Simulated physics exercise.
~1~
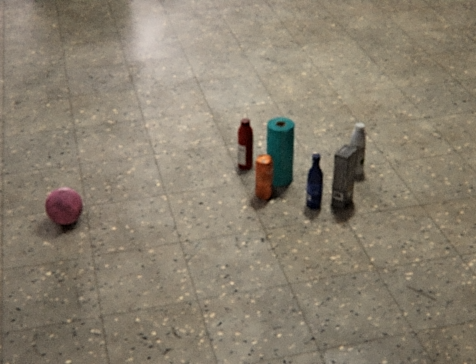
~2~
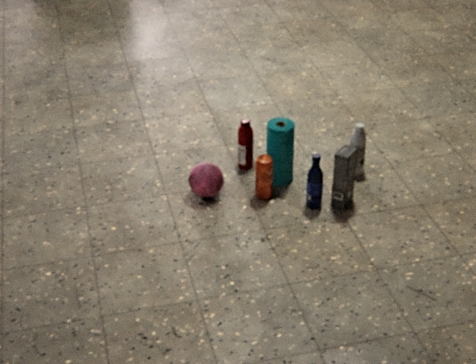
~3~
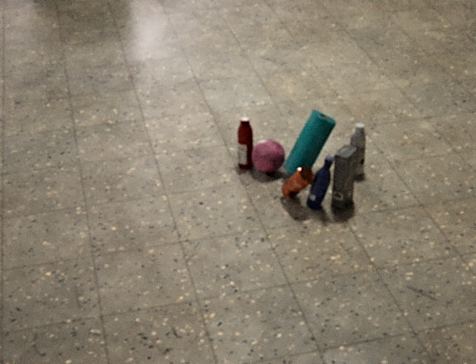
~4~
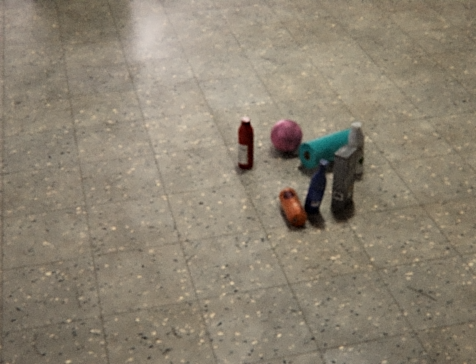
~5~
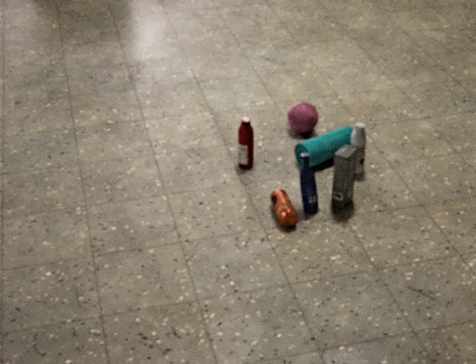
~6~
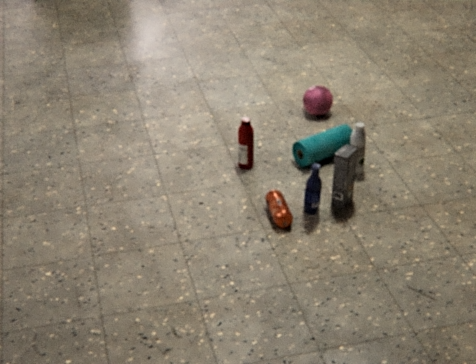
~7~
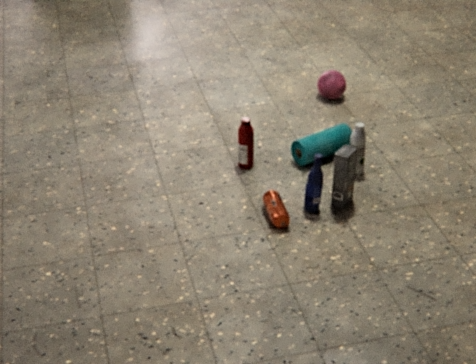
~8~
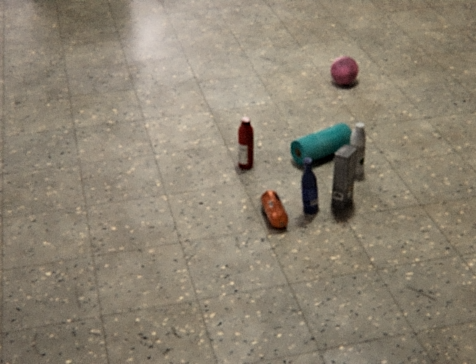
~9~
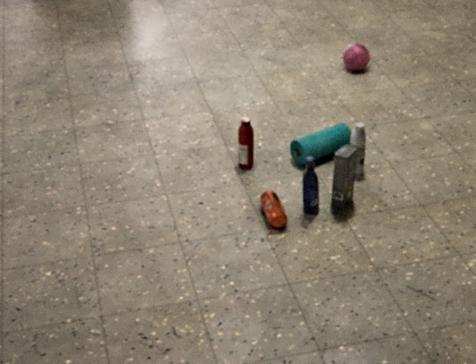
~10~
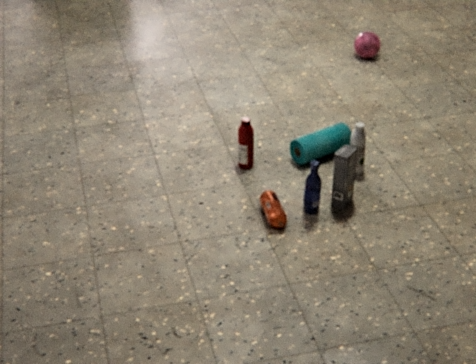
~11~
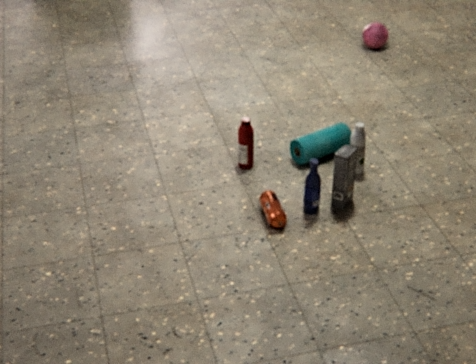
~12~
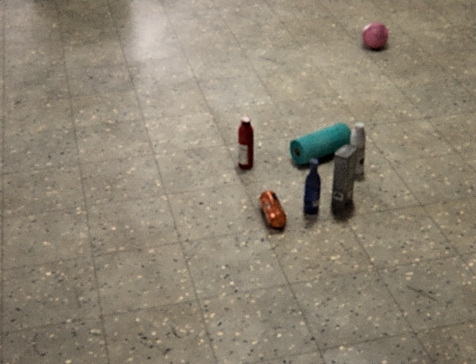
A pink ball rolls in, topples the turquoise roll and orange can, then stops beyond them.
